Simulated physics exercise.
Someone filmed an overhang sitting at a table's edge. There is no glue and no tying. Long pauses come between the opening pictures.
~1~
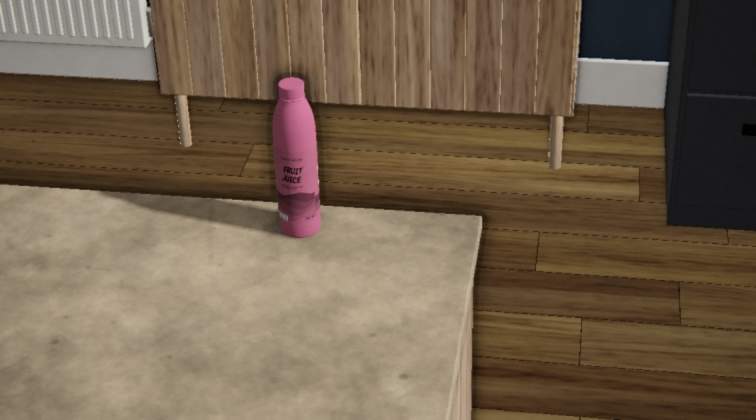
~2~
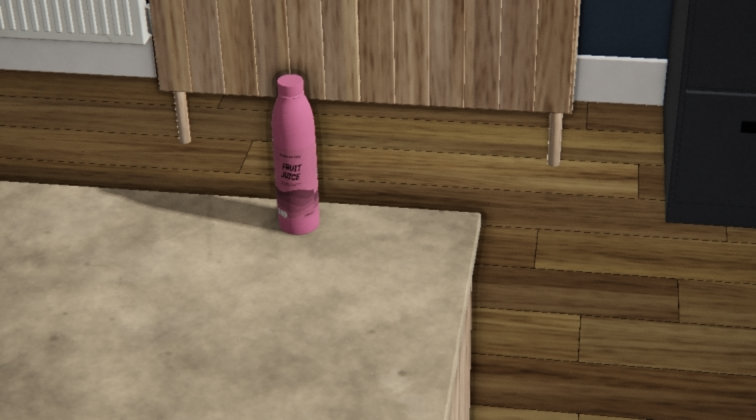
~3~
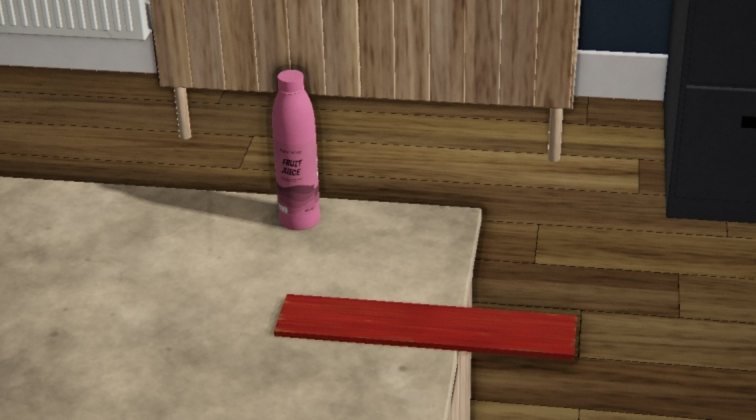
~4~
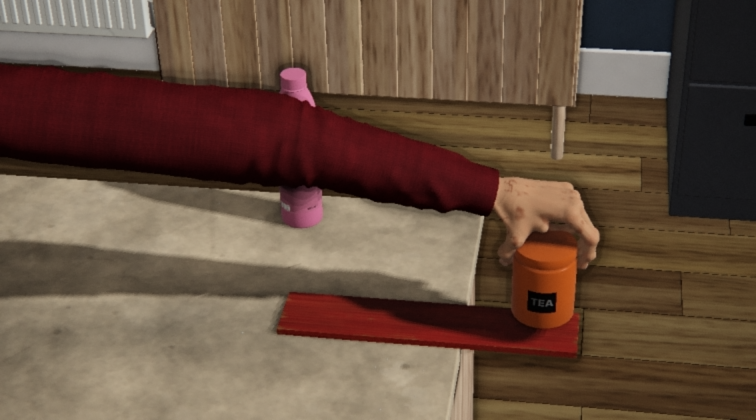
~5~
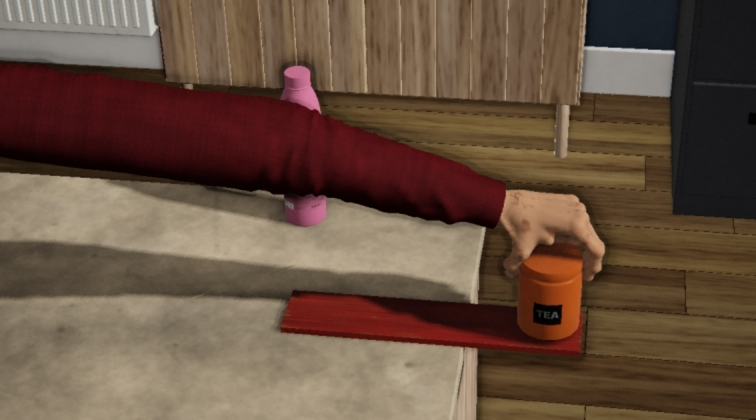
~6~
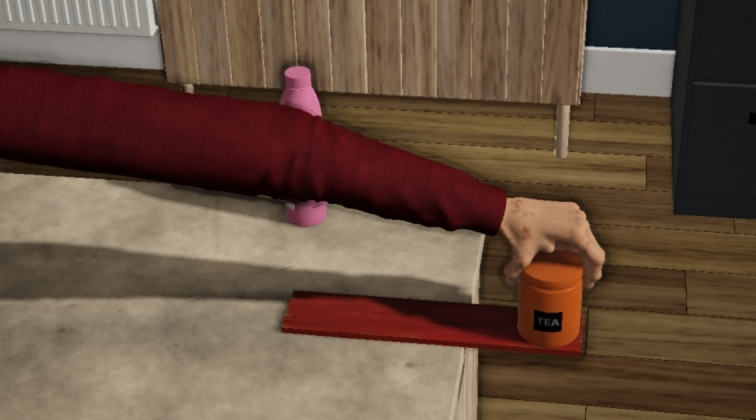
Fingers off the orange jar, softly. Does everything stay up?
No.
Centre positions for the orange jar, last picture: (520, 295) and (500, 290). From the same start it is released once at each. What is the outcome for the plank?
So, first go it tumbles down, second go it tumbles down.
Then, 0.40 s later than the last frame, orange jar now down on the floor or falling; red plank on its side.
Then, 0.60 s later than the last frame, red plank now down on the floor or falling.
Then, 0.70 s later than the last frame, things are still on the move.
When it is over, down on the floor or falling, red plank and orange jar; pink bottle as before. The plank goes over.
